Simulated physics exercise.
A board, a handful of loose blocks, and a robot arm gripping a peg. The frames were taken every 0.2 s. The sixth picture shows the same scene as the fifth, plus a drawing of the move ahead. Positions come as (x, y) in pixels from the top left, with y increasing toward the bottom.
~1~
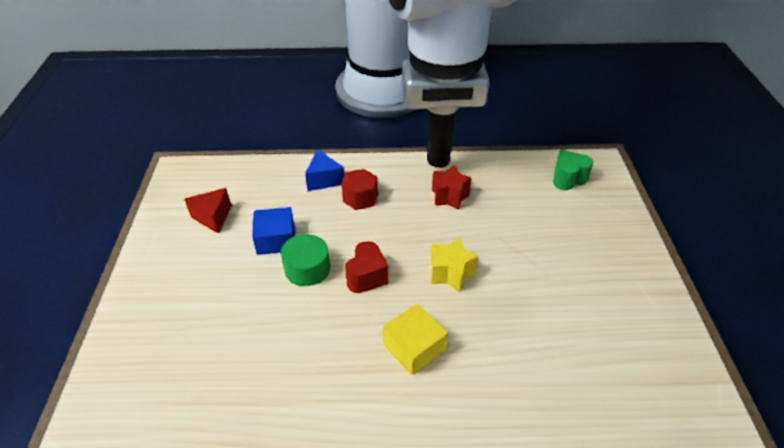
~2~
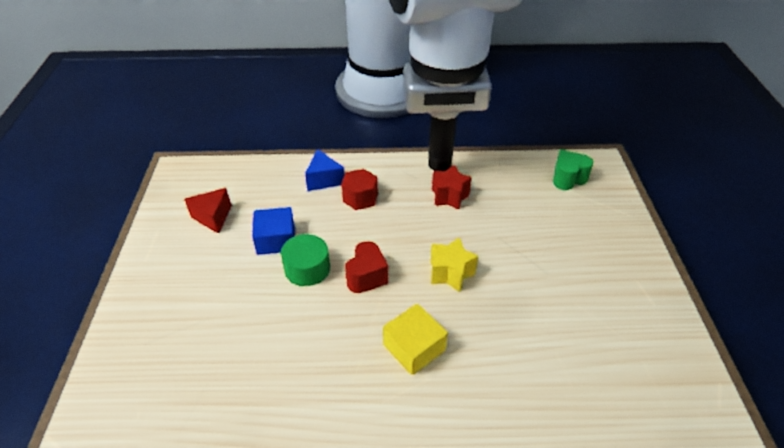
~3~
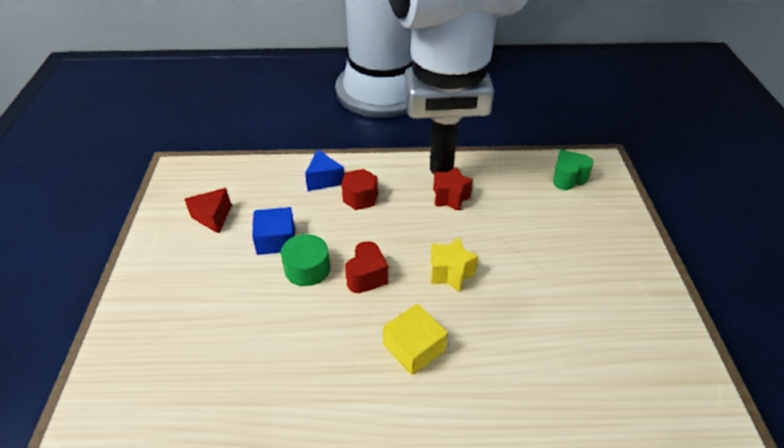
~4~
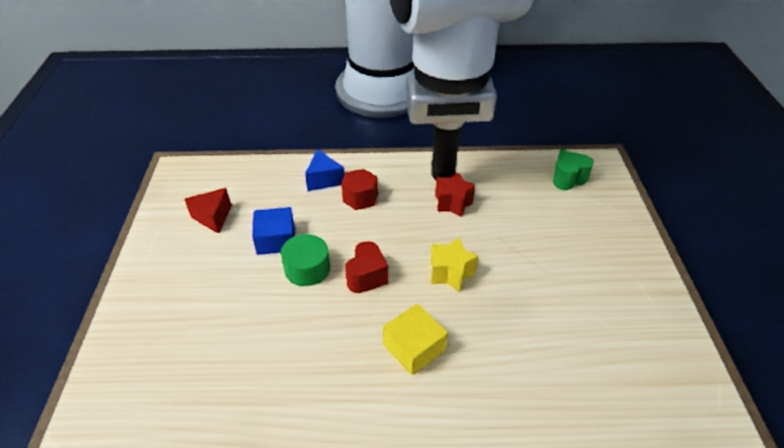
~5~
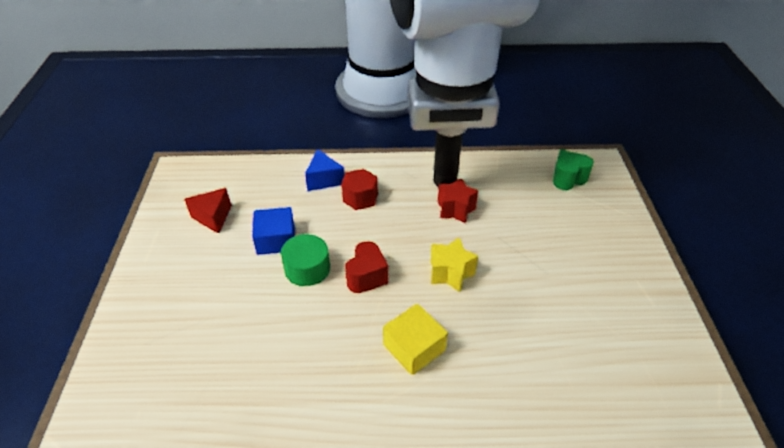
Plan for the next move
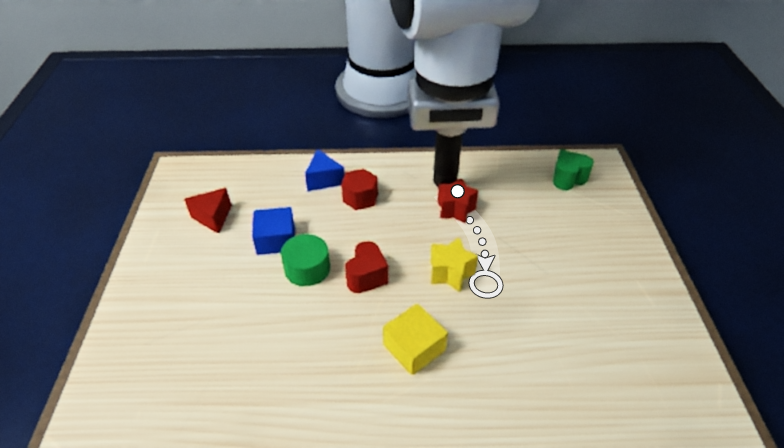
The clip opens on a light wooden board scattered with red, blue, green and yellow blocks, a robot arm holding a dark peg just behind the red star. The peg moves slightly forward toward the viewer, then pushes the red star a short way forward and slightly right, while the other blocks stay still.
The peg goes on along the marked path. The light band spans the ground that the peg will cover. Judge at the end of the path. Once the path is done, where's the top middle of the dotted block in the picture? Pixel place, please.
Pixel (517, 281).
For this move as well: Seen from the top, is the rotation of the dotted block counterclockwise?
The answer is yes.
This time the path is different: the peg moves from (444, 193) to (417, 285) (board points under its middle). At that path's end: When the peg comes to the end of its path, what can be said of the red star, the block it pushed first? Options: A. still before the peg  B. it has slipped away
B: It has slipped away.
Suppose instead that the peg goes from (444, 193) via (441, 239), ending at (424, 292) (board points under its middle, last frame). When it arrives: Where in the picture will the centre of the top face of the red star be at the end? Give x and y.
It will likely be found at (474, 218).
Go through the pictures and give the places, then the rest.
The first frame shows lower end of the peg at (438, 161), tops of blocks, yellow star at (453, 255), red star at (451, 178).
The second frame shows peg at (440, 165), blocks as before.
The third frame shows peg at (441, 170), red star at (452, 179).
The fourth frame shows peg at (443, 175), red star at (455, 185).
The fifth frame shows peg at (445, 182), yellow star at (453, 255), red star at (458, 191).
The drawn path runs from (444, 193) through (468, 218) and (484, 248) to (486, 284); the dot is on the red star.
The first path, step by step. One third of the way, peg at (470, 207); red star at (482, 219).
Two thirds of the way, peg at (486, 238); red star at (502, 252).
At the end, peg at (488, 273); yellow star at (450, 259), turned 25° clockwise; red star at (517, 281), turned 30° anticlockwise.
